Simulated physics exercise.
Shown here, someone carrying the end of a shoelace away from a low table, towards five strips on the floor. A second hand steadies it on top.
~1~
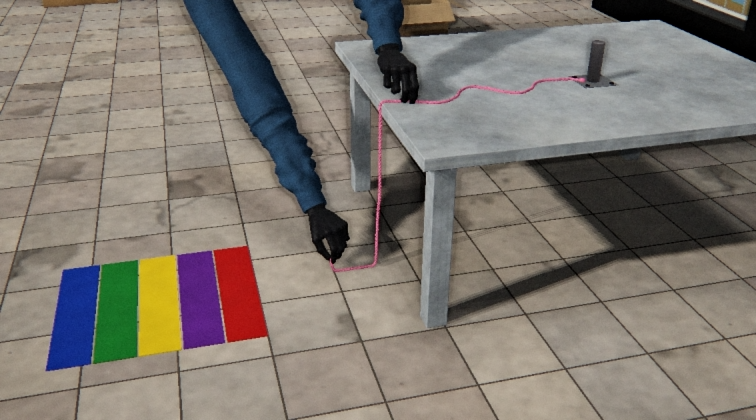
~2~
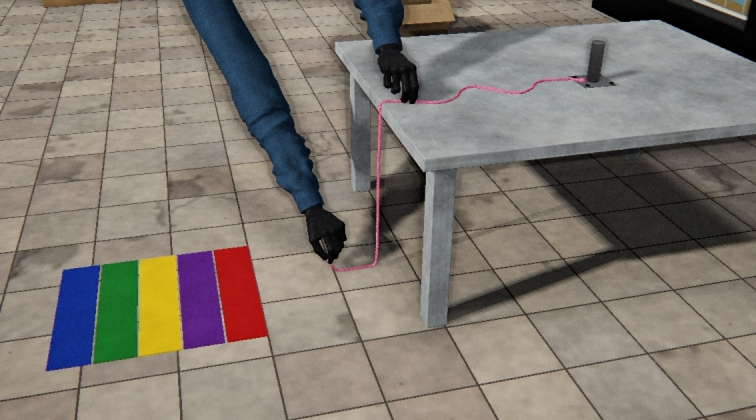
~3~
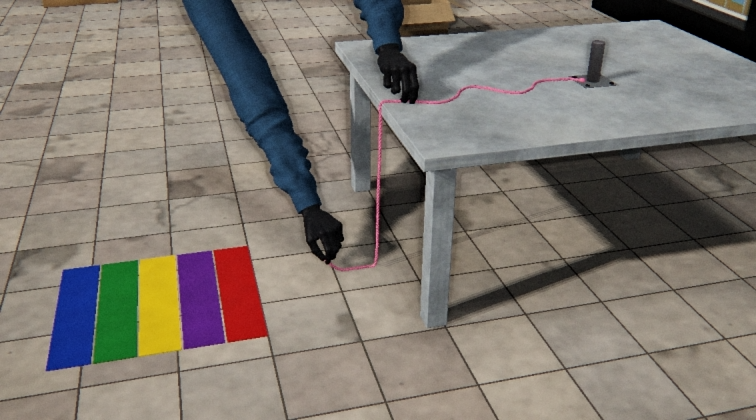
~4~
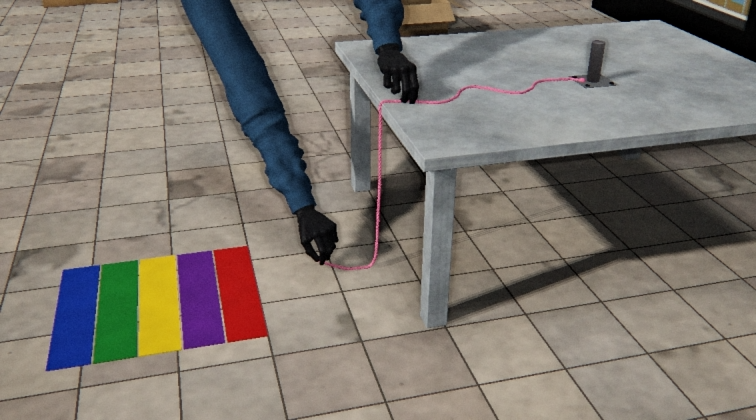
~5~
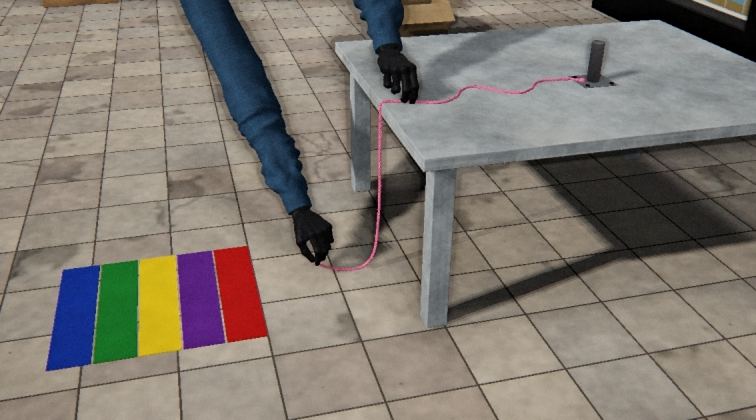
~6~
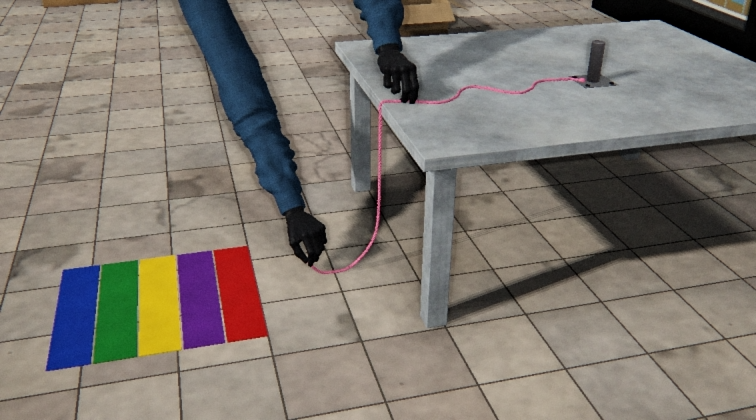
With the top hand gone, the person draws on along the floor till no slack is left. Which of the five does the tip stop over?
It halts on the yellow strip.
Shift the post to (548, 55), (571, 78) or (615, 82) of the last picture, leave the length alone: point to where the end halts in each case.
Near (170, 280), (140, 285) and (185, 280).
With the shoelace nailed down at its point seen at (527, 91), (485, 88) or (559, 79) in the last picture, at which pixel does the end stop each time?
In that order: (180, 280), (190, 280) and (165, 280).
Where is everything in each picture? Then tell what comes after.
End (331, 259); red (244, 320); purple (202, 327); yellow (160, 333); green (116, 340); blue (71, 347), in the first picture.
End (328, 260); shoelace through (553, 80) (502, 91) (447, 101) (380, 118) (378, 190) (377, 255), in the second picture.
End (326, 260), in the third picture.
End (320, 261); shoelace through (553, 80) (502, 91) (447, 101) (380, 118) (379, 190) (376, 255), in the fourth picture.
End (315, 261), in the fifth picture.
End (308, 262); shoelace through (553, 80) (502, 91) (447, 101) (380, 118) (379, 190) (364, 254), in the sixth picture.
Soon after, end near (227, 274); over red.
Then, end near (183, 280); over purple.
At full stretch, end near (158, 283); over yellow. Over yellow.
